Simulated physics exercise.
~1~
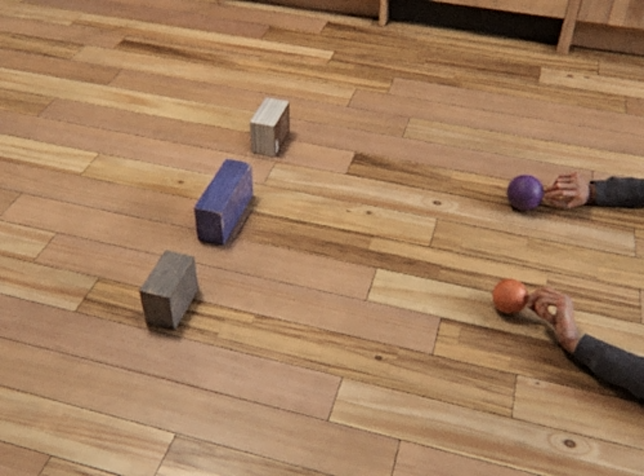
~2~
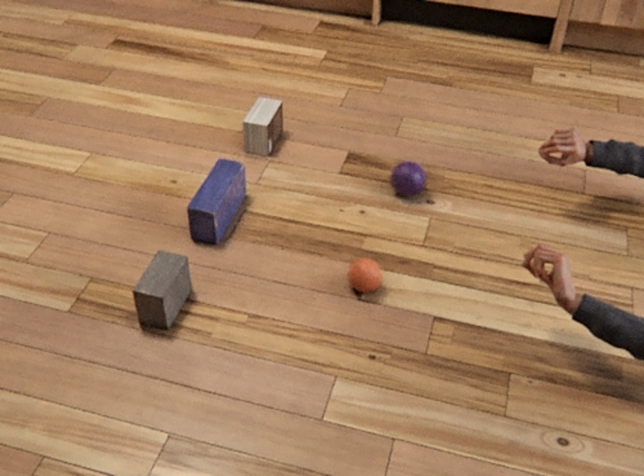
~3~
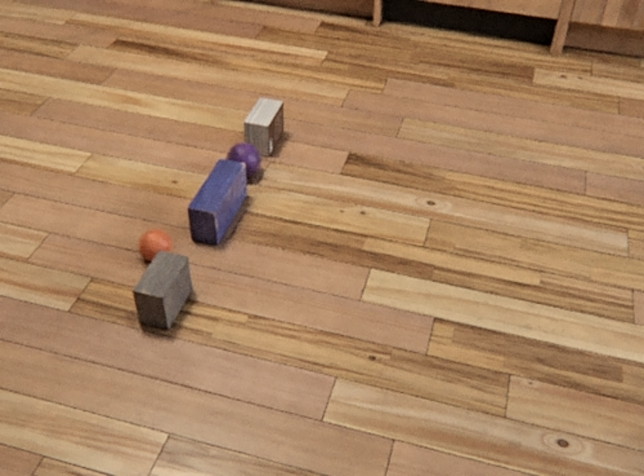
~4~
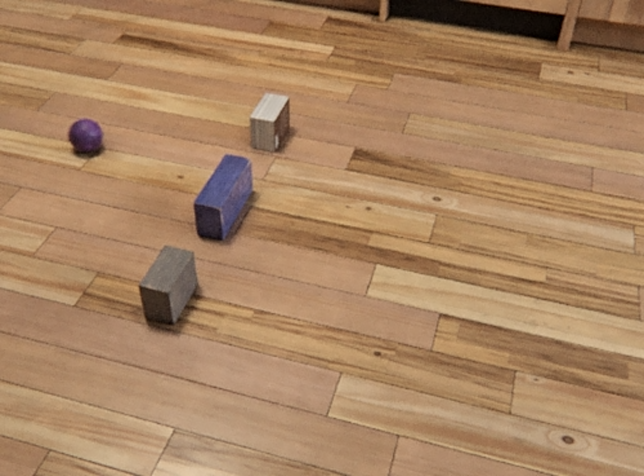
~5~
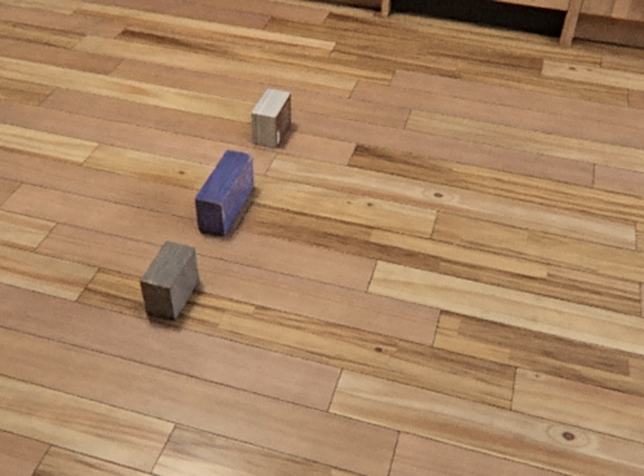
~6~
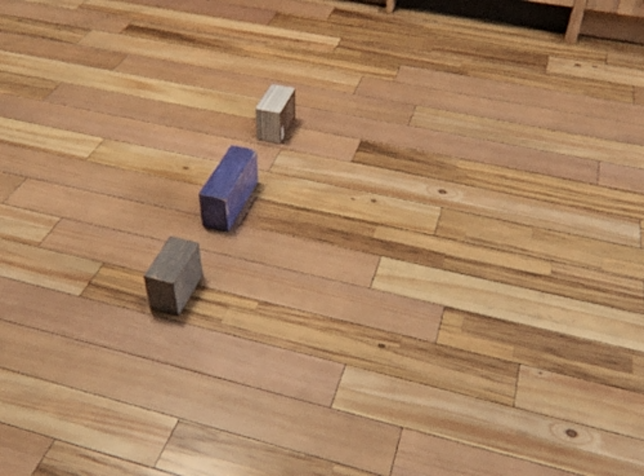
Two hands released a purple ball and an orange across a wooden floor, and both rolled left towards a grey block, a blue block and a brown one, passed through the gaps between them and went out of view, leaving the three standing.
